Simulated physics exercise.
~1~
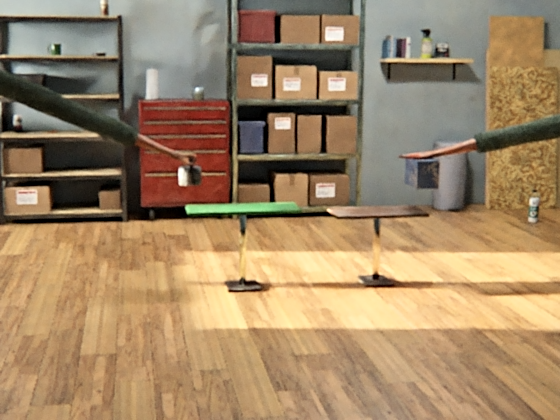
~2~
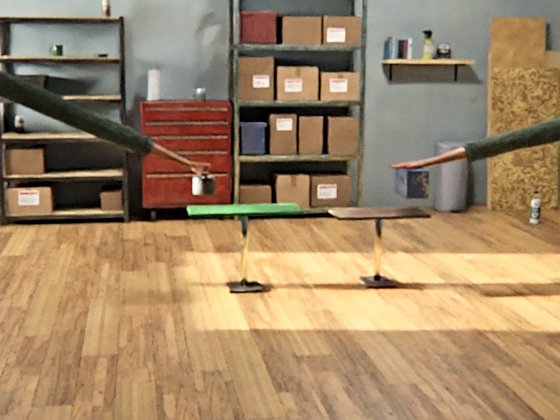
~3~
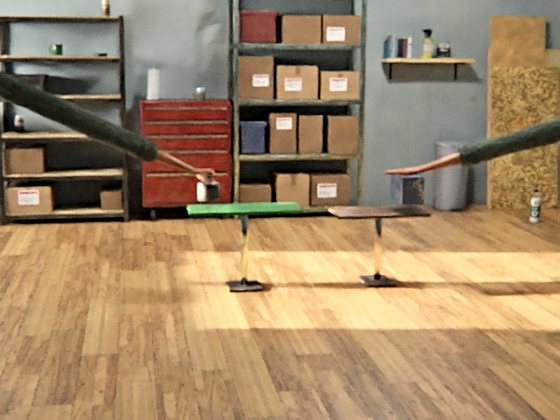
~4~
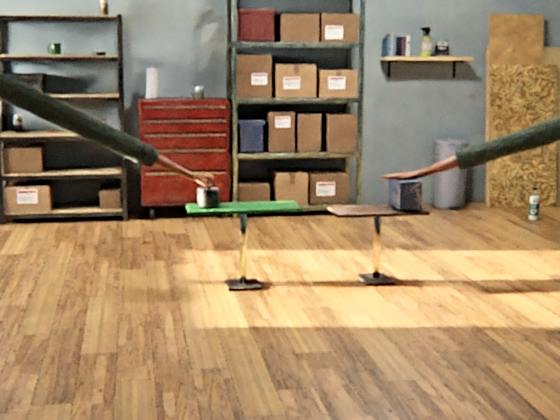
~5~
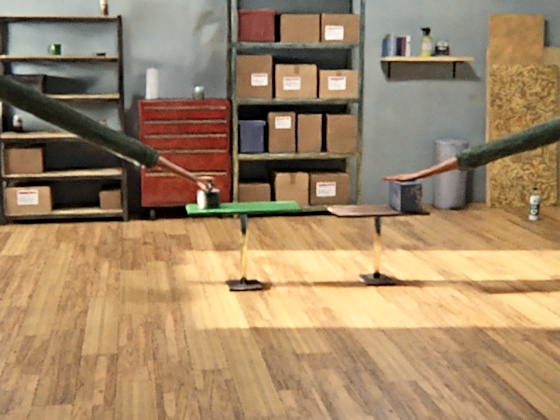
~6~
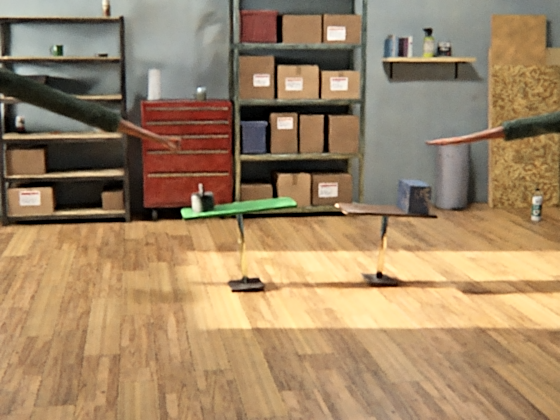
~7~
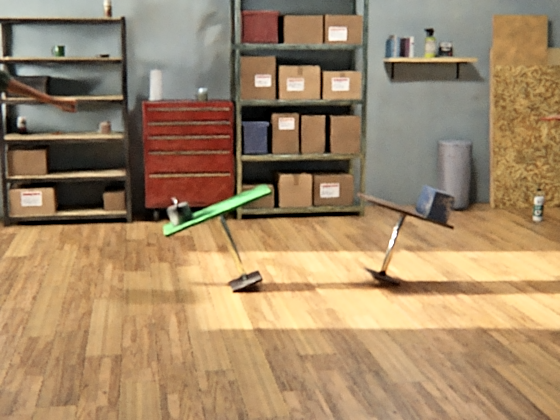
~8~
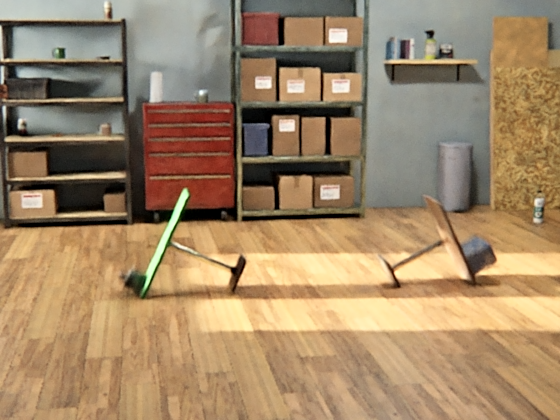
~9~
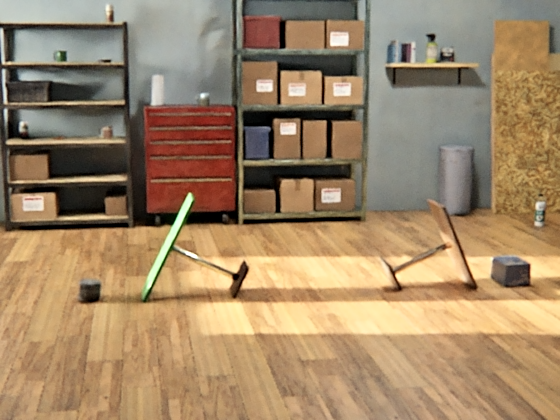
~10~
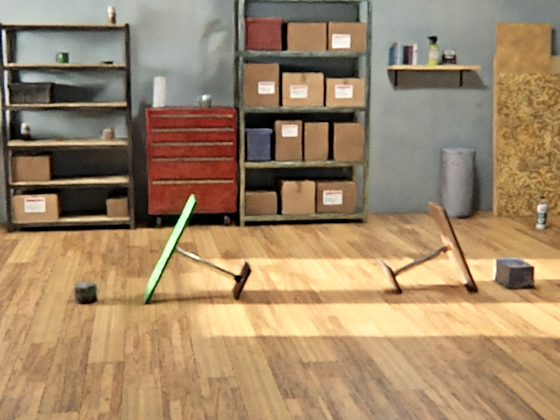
Two hands set blocks on the green and brown stands, which tip over outward.
